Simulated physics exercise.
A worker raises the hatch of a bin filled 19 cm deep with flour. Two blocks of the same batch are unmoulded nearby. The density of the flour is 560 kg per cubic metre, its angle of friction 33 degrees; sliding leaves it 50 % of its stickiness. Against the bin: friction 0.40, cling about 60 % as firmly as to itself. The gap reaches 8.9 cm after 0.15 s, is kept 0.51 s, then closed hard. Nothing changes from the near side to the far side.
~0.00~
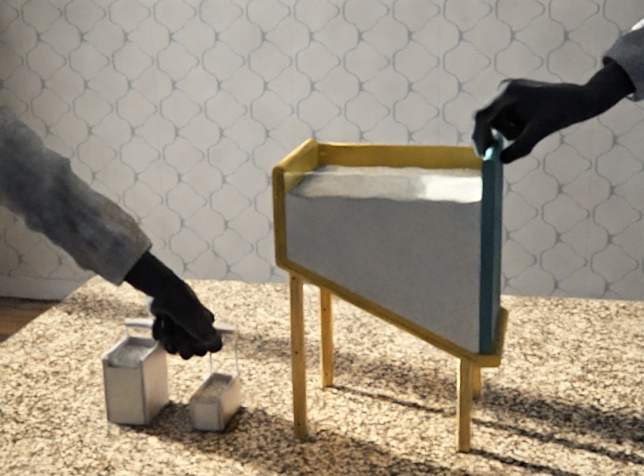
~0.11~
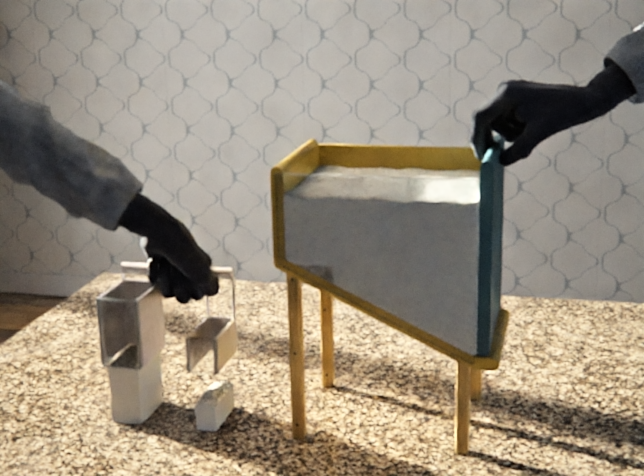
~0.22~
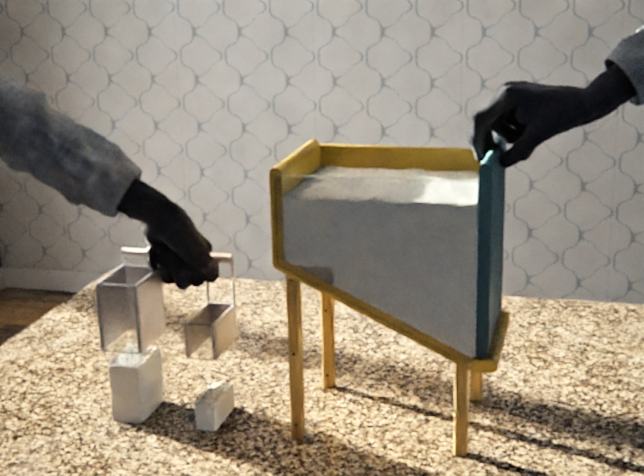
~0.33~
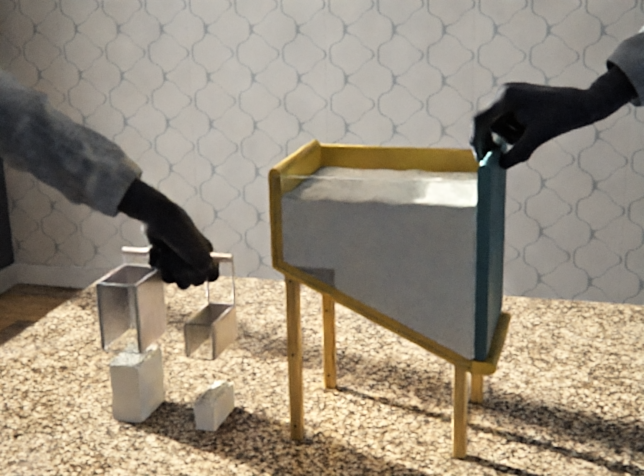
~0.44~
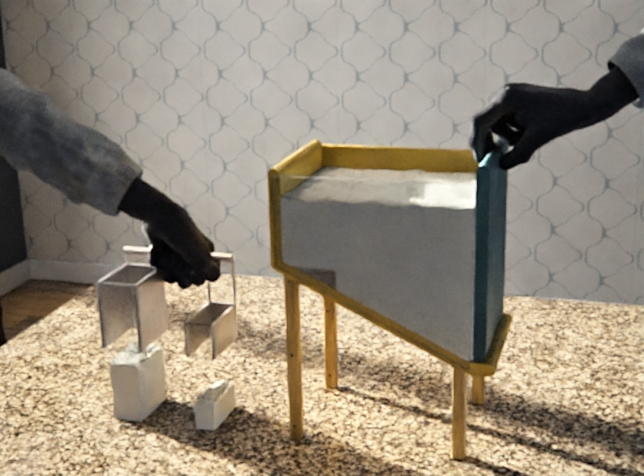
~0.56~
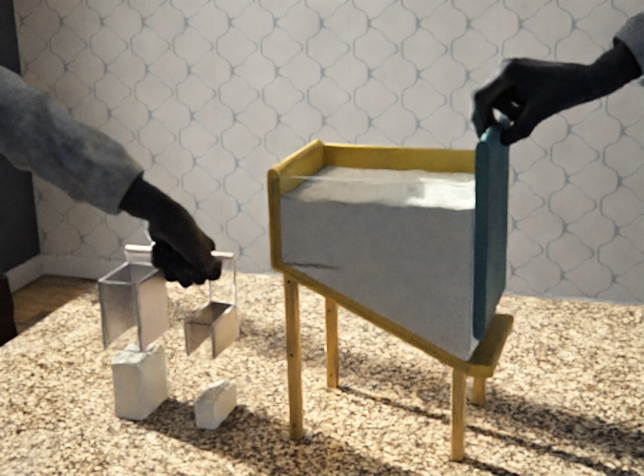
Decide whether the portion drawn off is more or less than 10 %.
Expect less than 10 %.
After 0.72 s, the hatch is 8.9 cm open and 0 % is out.
After 0.92 s, the hatch is 8.9 cm open and 0 % is out.
After 1.12 s, the hatch is 8.9 cm open and 0 % is out.
After 1.31 s, the hatch is 2.4 cm open and 0 % is out.
After 1.57 s, at the end, the hatch is shut and 0 % is out.
